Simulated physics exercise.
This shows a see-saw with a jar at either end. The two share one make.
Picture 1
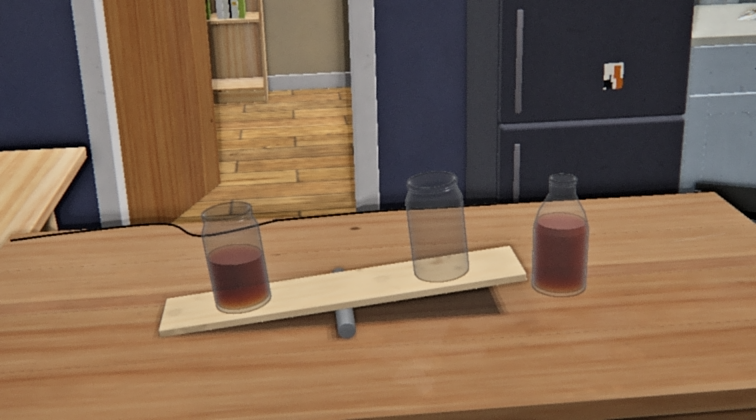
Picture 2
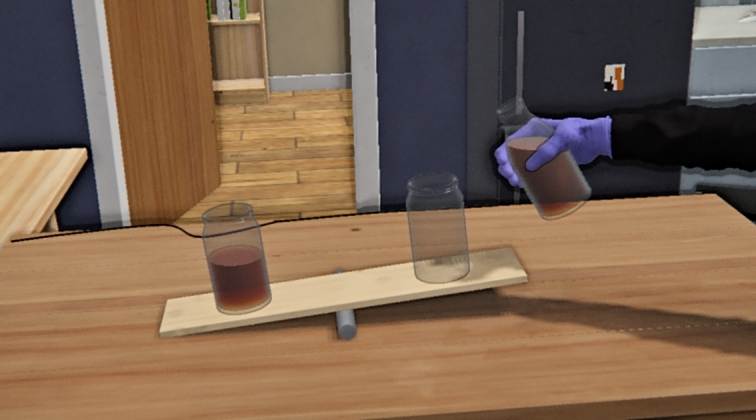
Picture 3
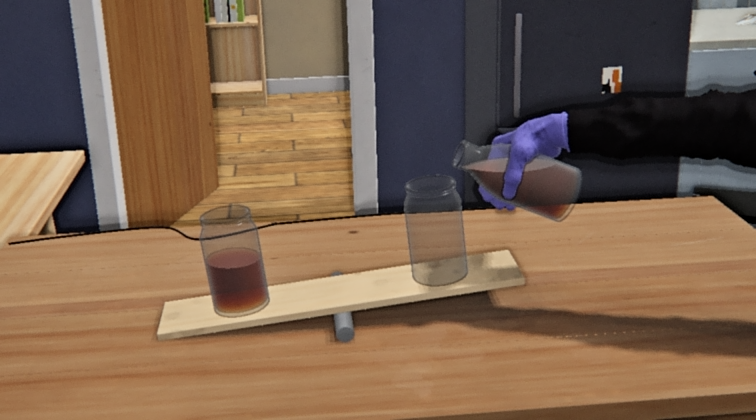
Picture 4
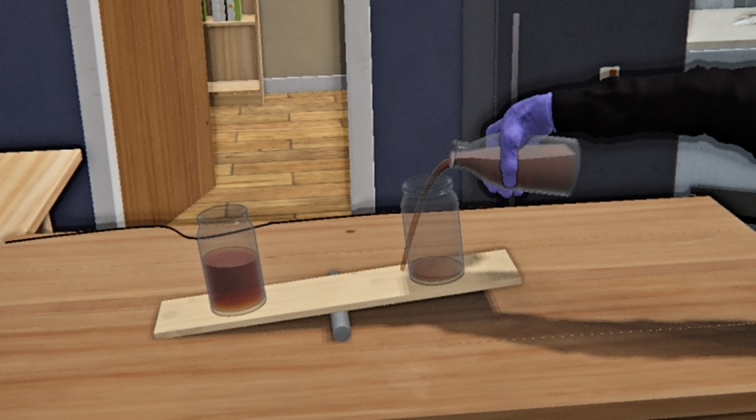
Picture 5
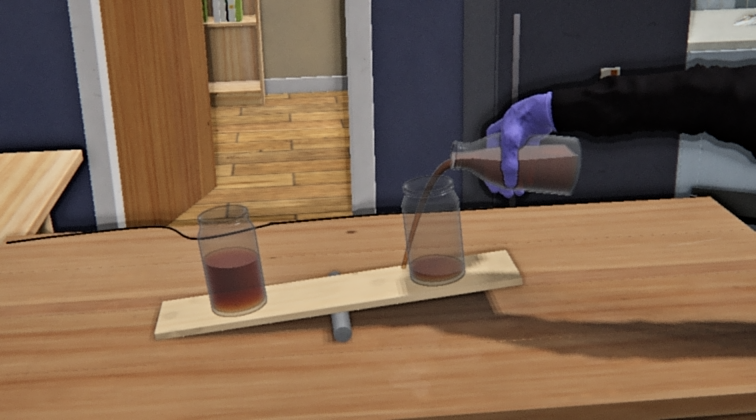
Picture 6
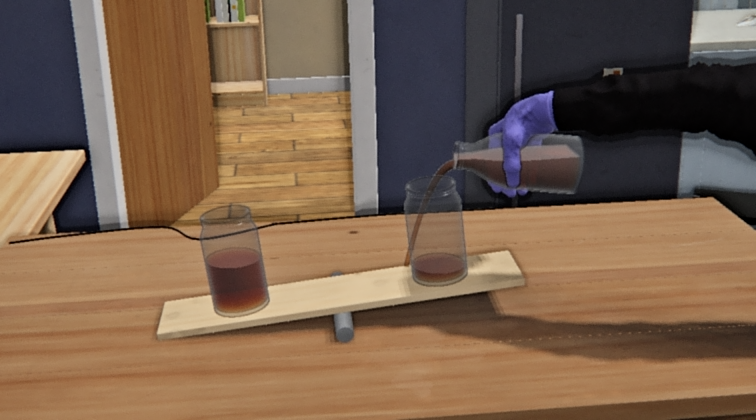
The video shows a see-saw with a partly filled jar on its low left end and an empty jar on its raised right end, as a purple-gloved hand lifts a bottle, tilts it, and pours reddish-brown liquid into the right jar.
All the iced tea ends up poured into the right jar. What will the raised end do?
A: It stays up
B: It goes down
B.
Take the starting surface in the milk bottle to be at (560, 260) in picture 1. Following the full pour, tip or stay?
I'd say it is left unchanged.
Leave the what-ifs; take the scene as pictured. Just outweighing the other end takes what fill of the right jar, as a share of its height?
Close to 45 %.
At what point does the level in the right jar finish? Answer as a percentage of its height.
It comes up to around 75 percent.
Soon after, the right jar is about a third full; the shelf board leans as before.
Later, the right jar is about two thirds full; the shelf board has swung over, and that end is down.
In the end, the right jar is about three quarters full; the shelf board has swung over, and that end is down.
